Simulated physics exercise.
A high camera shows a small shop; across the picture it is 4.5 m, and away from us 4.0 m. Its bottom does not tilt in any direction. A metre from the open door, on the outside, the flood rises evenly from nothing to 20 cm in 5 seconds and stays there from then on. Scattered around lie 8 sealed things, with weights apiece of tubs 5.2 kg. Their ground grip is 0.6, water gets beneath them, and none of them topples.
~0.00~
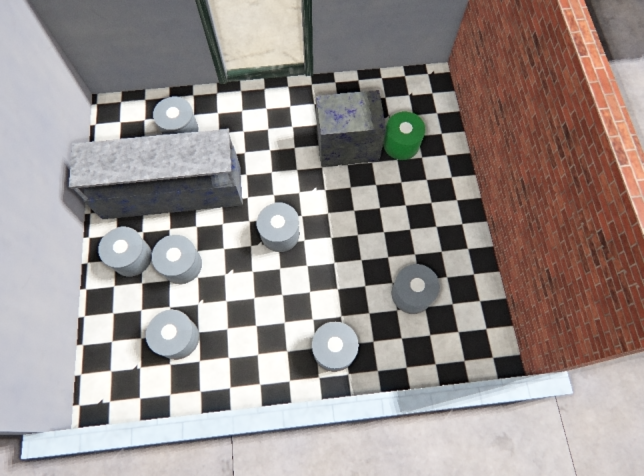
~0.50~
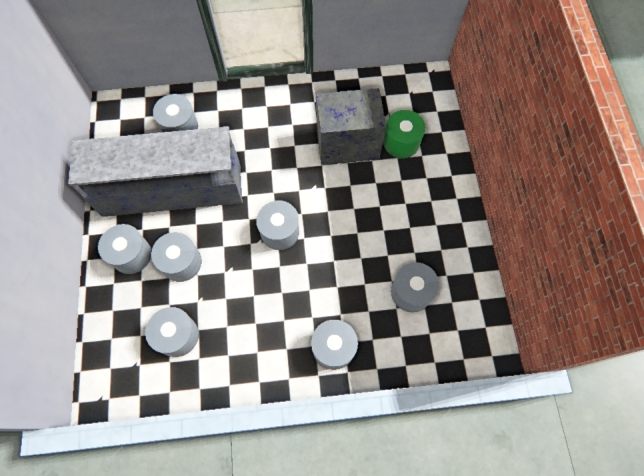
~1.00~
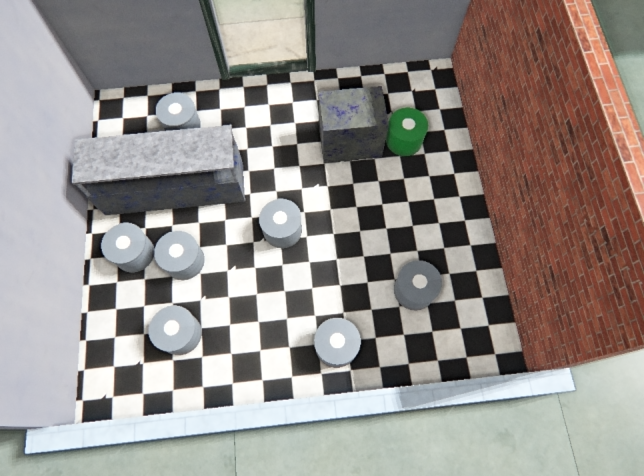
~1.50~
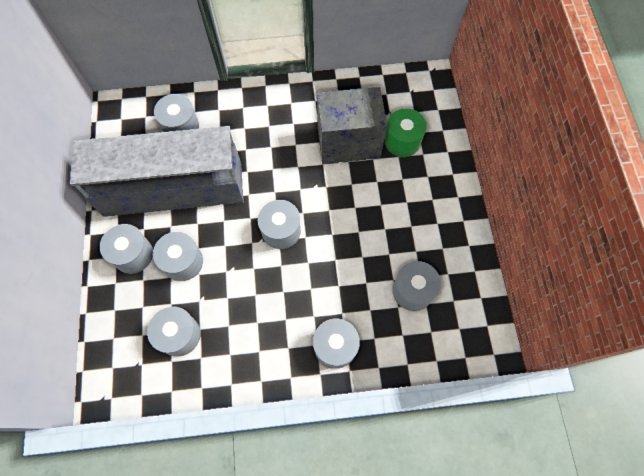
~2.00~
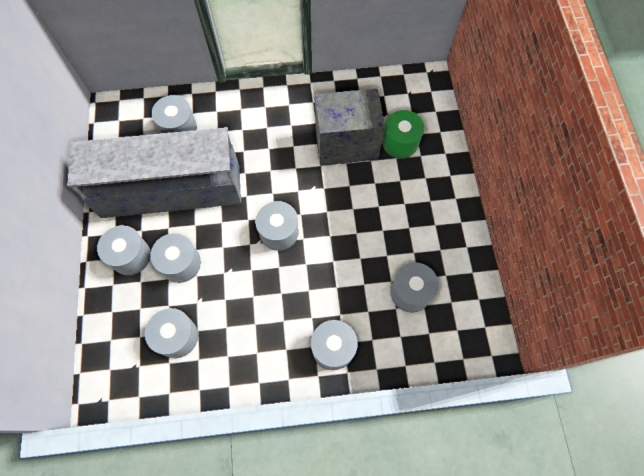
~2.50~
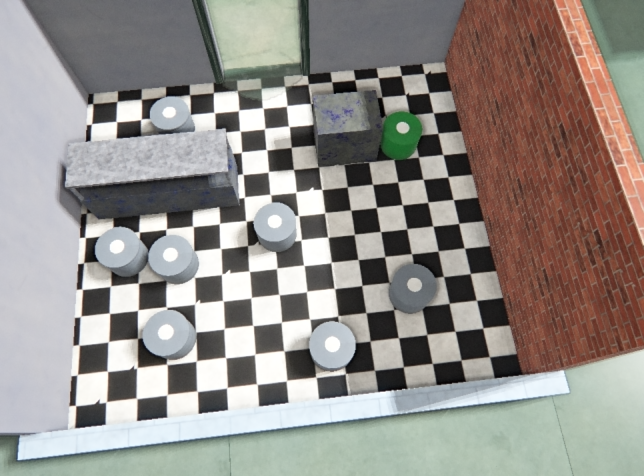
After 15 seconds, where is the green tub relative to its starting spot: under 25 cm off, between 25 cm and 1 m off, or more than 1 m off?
It's going to make a modest move.
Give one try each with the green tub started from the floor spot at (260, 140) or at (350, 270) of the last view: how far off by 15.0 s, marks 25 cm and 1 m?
Taking them in order, it is swept well off and then it edges a short distance.
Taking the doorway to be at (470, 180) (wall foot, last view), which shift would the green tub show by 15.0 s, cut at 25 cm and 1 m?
So the green tub is slightly displaced by then.
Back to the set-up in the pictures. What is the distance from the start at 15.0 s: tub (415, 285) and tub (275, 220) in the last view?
150 cm, 120 cm.
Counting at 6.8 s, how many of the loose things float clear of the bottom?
Count: 0.
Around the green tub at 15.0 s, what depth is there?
I'd put it at about 10 cm.
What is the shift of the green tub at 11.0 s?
Displacement near 0 cm.
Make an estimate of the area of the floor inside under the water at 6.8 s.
Wet area: Approx. 12.0 m2.
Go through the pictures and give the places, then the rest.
The green tub at (406, 128) rests on the ground; water covers 0.0 m2; 0 of 8 have shifted, in the first picture.
The green tub at (406, 126) rests on the ground; water covers 0.0 m2; 0 of 8 have shifted, in the second picture.
The green tub at (409, 124), on the bottom; 0.0 m2 under water; 0 of 8 have shifted, in the third picture.
The green tub at (407, 125), on the bottom; water covers 0.0 m2; 0 of 8 have shifted, in the fourth picture.
The green tub at (405, 127) rests on the ground; 0.0 m2 under water; 0 of 8 have shifted, in the fifth picture.
The green tub at (403, 128), on the bottom; 0.2 m2 under water; 0 of 8 have shifted, in the sixth picture.
After 3.5 s the green tub is near (403, 128), 0.0 m from its start, aground; 0 afloat.
After 6.8 s the green tub is near (403, 128), 0.0 m from its start, aground; 0 afloat.
After 11.0 s the green tub is near (403, 128), 0.0 m from its start, aground; 5 afloat.
After 15.0 s the green tub is near (442, 89), 0.7 m from its start, afloat; 8 afloat.
